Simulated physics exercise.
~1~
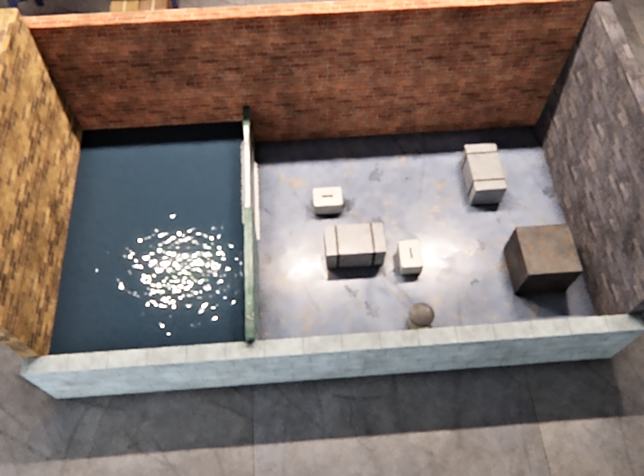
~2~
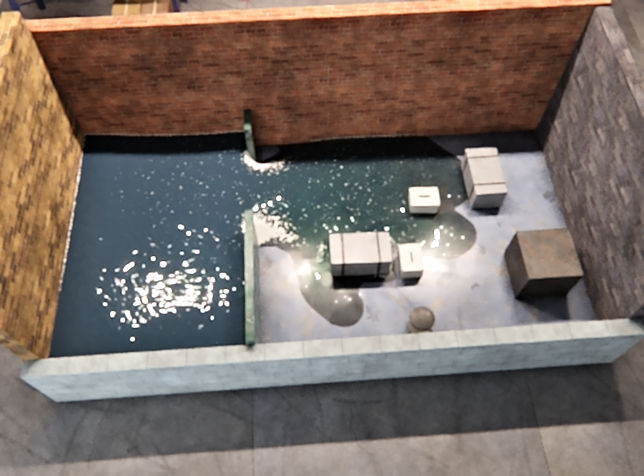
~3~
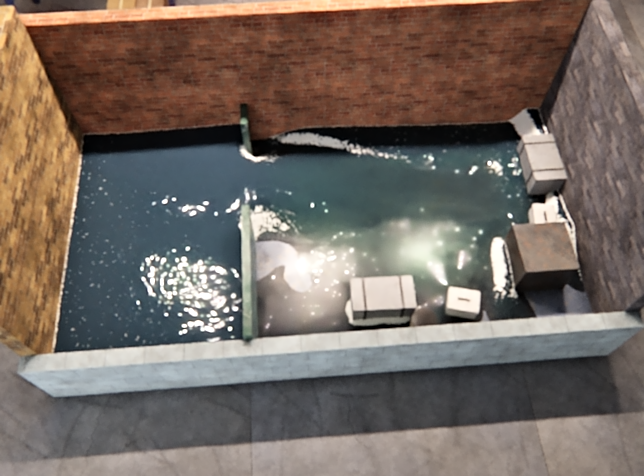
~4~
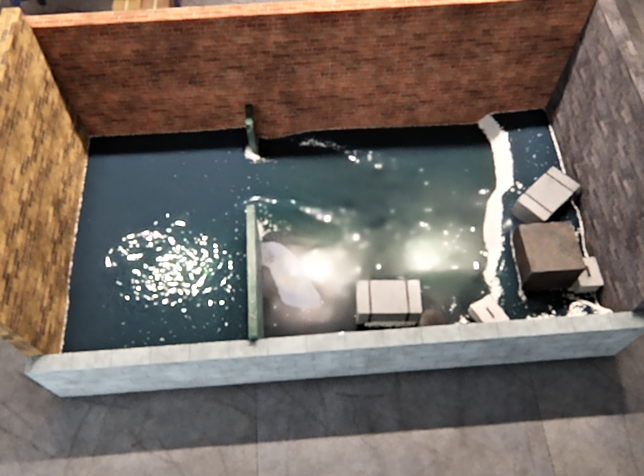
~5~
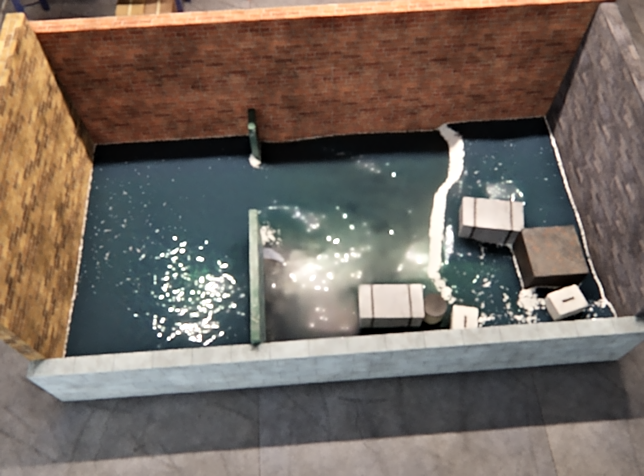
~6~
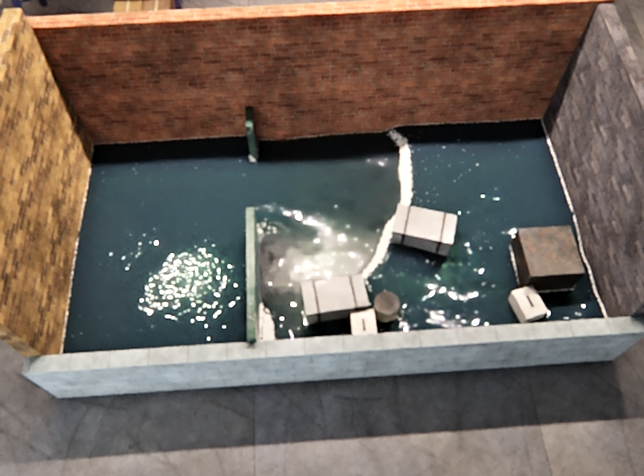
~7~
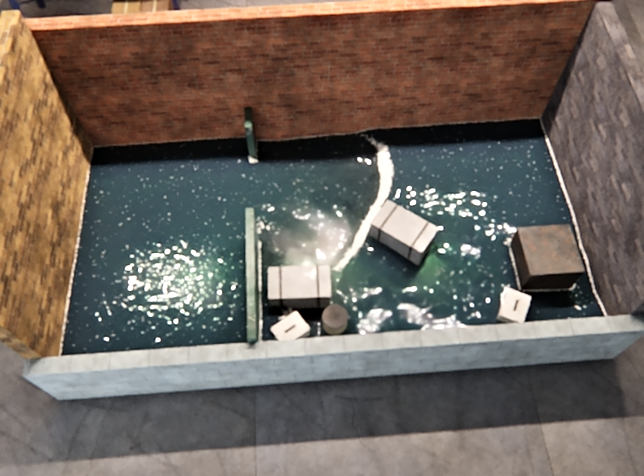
Walled basement with water pouring through a gap from the left room, flooding the right and sweeping boxes rightward, then drifting back left.
